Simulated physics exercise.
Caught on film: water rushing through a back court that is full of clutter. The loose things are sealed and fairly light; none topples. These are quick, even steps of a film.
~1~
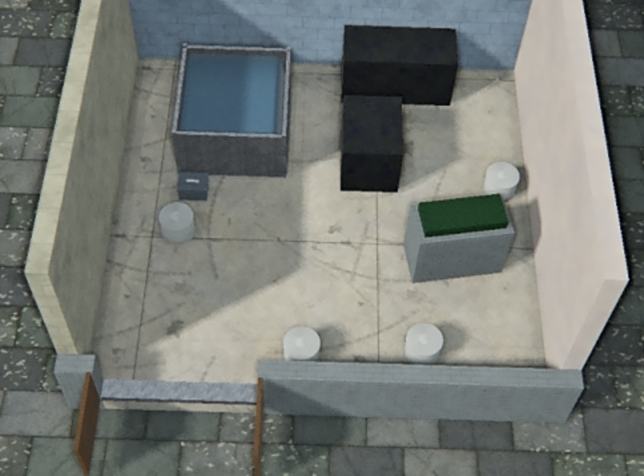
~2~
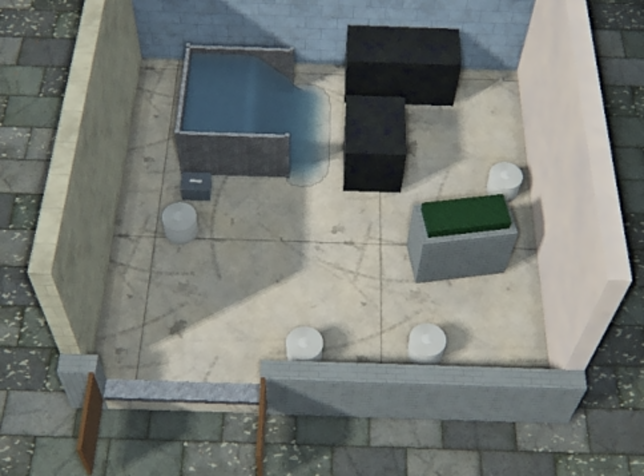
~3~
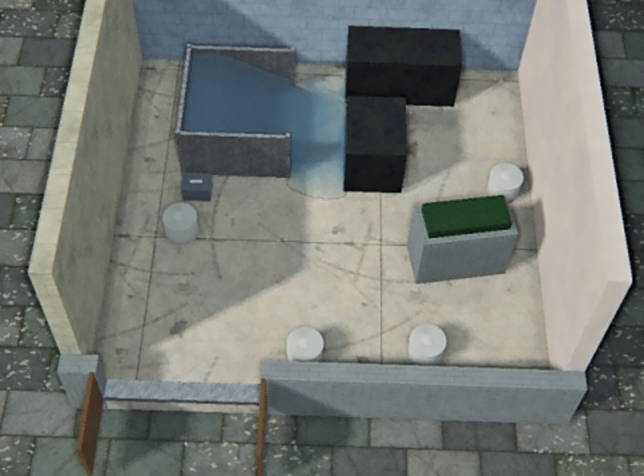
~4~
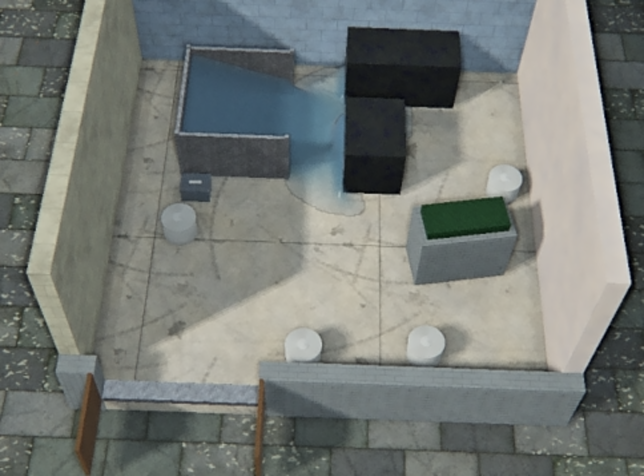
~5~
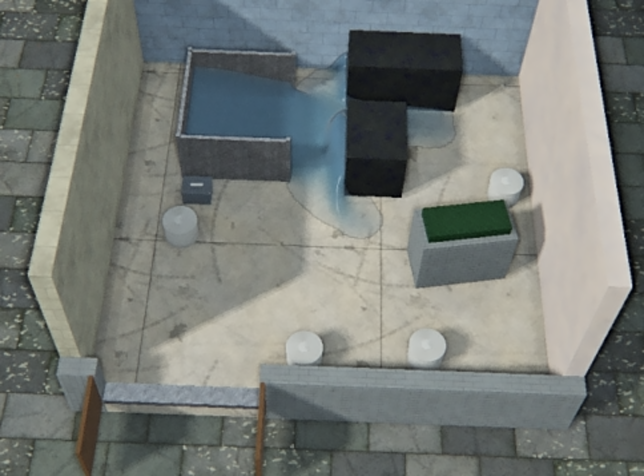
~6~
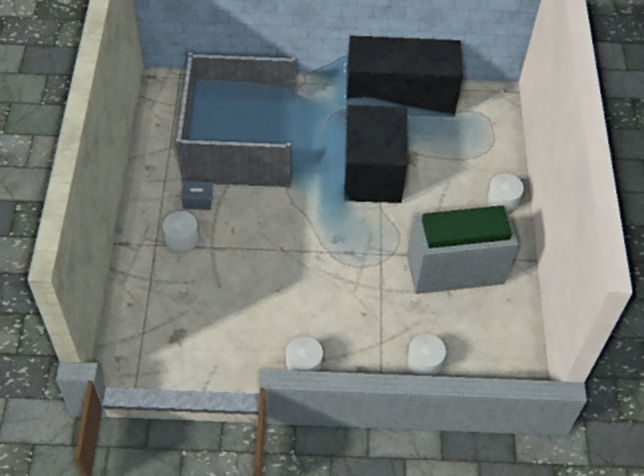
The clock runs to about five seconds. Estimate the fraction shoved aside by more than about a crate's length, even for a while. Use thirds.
It is from one to two thirds.
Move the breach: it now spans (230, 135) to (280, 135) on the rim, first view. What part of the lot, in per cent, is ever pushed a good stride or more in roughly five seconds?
Roughly 40 per cent.
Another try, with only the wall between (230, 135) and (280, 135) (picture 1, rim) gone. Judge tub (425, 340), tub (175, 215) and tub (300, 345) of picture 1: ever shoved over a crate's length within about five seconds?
As listed: Pushed that far, not that far, pushed that far.
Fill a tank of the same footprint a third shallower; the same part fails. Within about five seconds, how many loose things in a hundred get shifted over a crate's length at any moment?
Some 20 per cent.
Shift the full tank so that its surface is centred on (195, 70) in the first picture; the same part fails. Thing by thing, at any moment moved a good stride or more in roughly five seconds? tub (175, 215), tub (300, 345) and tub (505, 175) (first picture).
As listed: Not that far, pushed that far, pushed that far.
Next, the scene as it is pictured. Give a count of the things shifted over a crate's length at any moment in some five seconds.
It comes to 3.
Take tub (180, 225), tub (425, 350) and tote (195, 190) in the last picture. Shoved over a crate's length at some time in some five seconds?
In that order: Short of that, yes, no.
A moment on, 0 of 5 are well off their spots; 0 afloat.
Next, 1 of 5 are well off their spots; 1 afloat.
Later, 3 of 5 are well off their spots; 1 afloat.
In the end, 3 of 5 are well off their spots, and 3 have been at some point; 1 afloat.
